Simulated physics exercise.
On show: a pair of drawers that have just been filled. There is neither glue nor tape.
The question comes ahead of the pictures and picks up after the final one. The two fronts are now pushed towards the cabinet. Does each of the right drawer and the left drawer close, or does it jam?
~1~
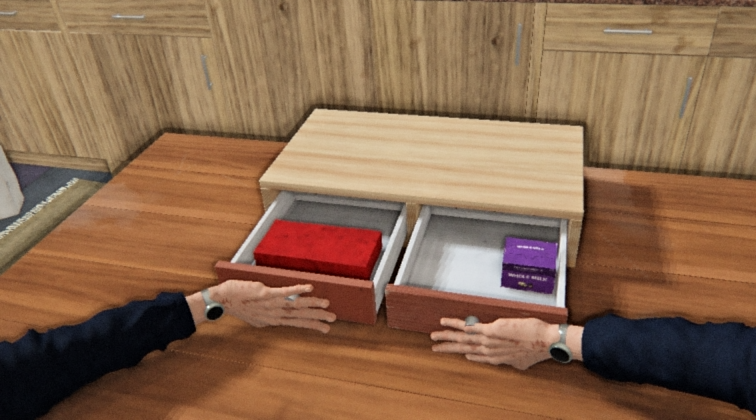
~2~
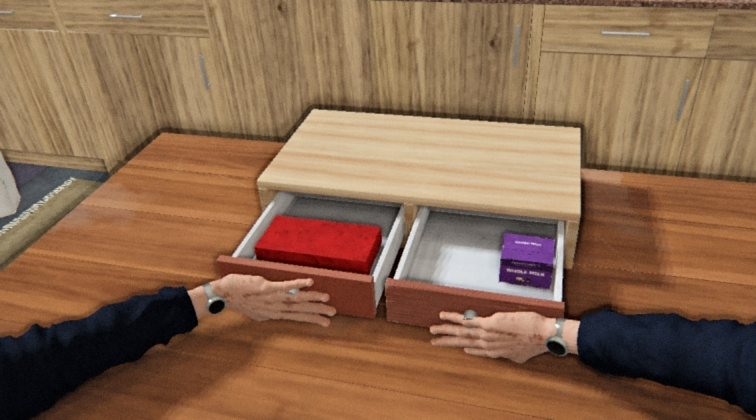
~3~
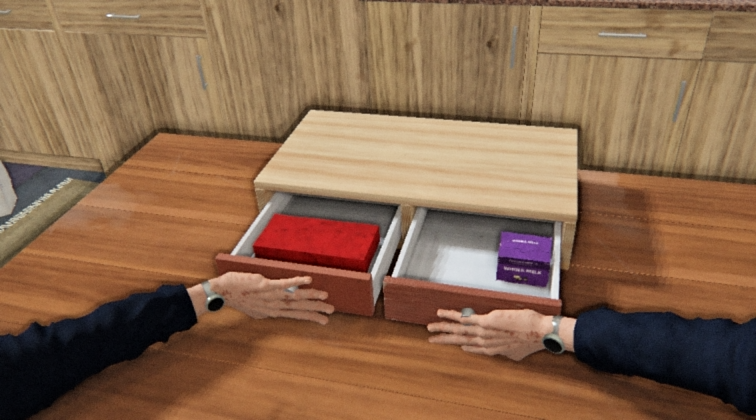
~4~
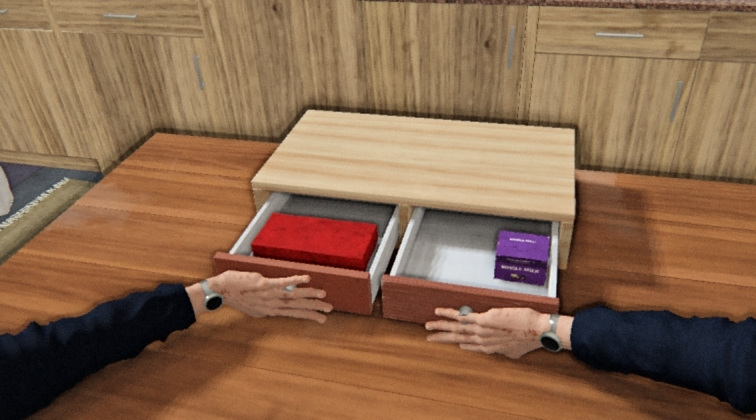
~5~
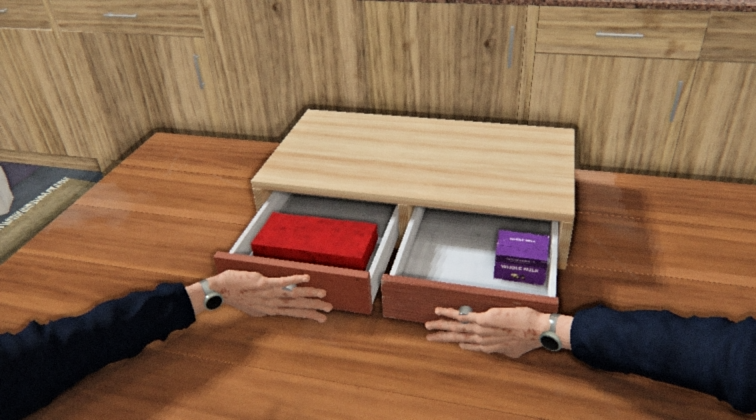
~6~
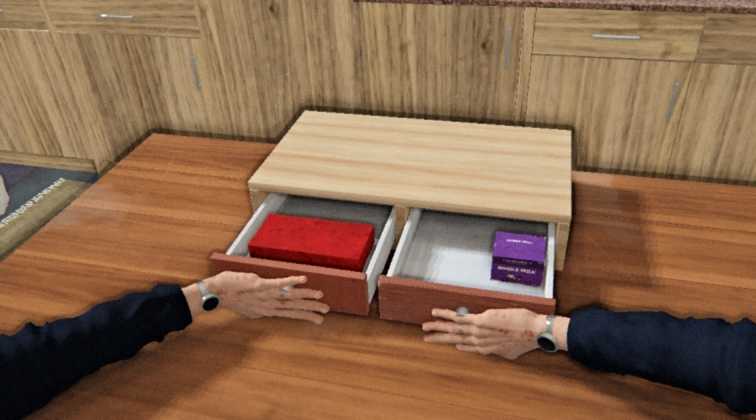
The right drawer should make it in. The left drawer should make it in.
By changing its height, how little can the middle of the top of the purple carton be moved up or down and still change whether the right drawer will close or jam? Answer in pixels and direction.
Shift: 8 px, direction up.
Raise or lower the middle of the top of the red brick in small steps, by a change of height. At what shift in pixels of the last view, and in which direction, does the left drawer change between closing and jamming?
Shift: Approx. 16 px, direction up.
Then, 0.40 s later than the last frame, right drawer starting in; left drawer starting in.
Then, 0.64 s later than the last frame, right drawer about half in; left drawer about half in.
Then, 0.84 s later than the last frame, right drawer nearly in; left drawer nearly in.
When it is over, the right drawer goes all the way in; the left drawer goes all the way in.
